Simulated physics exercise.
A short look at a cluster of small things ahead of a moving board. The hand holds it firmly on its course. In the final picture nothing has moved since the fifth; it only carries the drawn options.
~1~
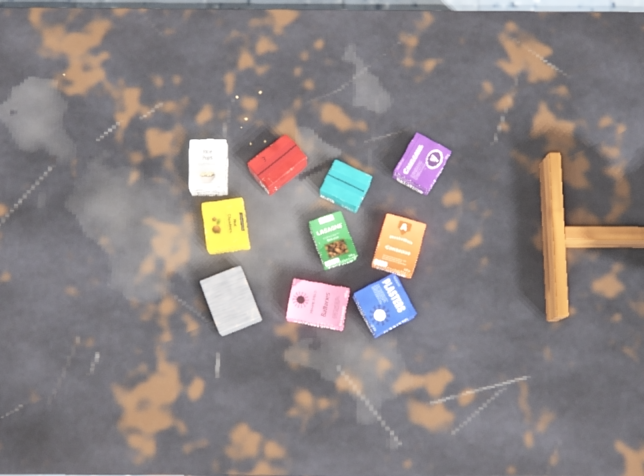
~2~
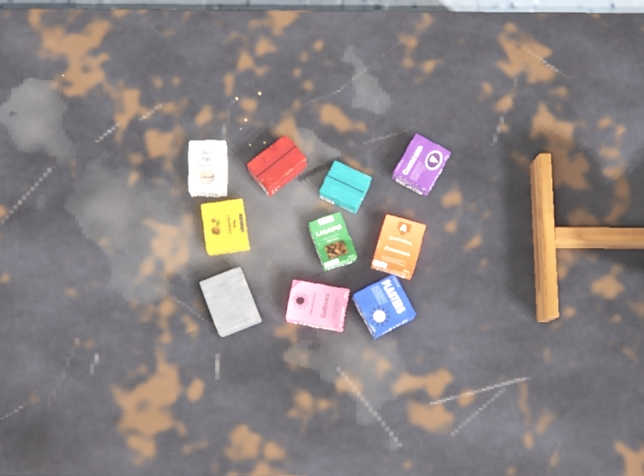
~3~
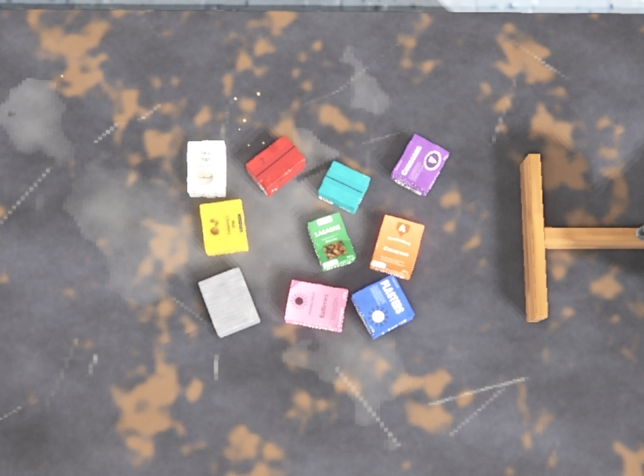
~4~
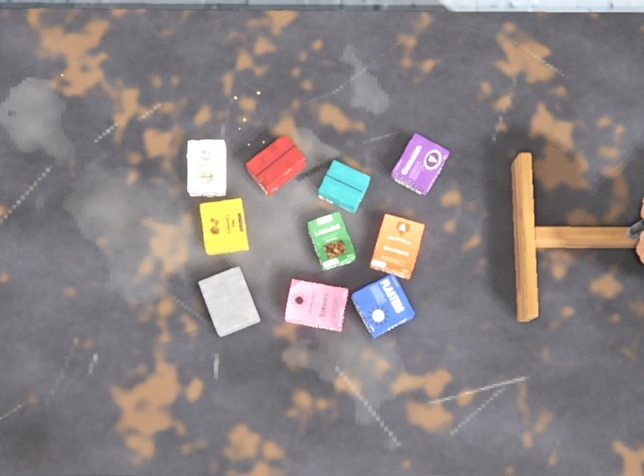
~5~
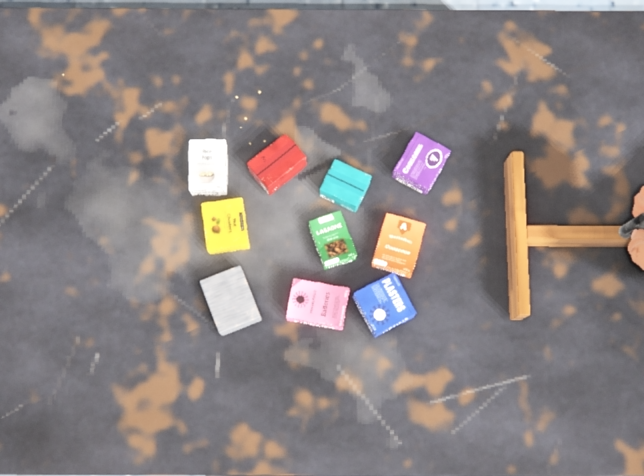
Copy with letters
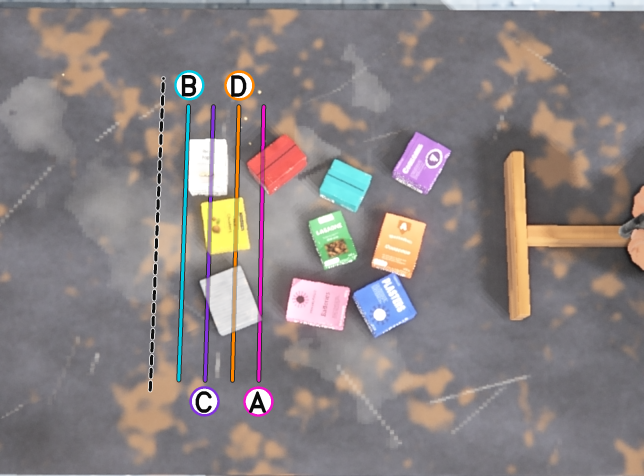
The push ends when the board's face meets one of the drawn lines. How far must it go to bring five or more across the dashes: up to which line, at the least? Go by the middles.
It can halt at C.
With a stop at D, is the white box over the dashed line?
Yes.
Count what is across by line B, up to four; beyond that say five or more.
Five or more.
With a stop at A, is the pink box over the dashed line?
By then, no.
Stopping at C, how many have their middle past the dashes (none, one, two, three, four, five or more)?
It has five or more across.
On the marked copy, A at (261, 239); B at (184, 239); C at (209, 239); D at (236, 239); the dashed line at (157, 229).
Taking C. A third of the way, board (409, 231); white box (209, 167); yellow packet (225, 226); none across.
Two thirds of the way, board (298, 231); grey block (166, 299); white box (185, 167); none across.
When it is over, board (210, 230); grey block (79, 300); white box (102, 167); seven across.
As for the rest, A gets only two across; B gets seven across, but is farther than needed; D gets only three across.
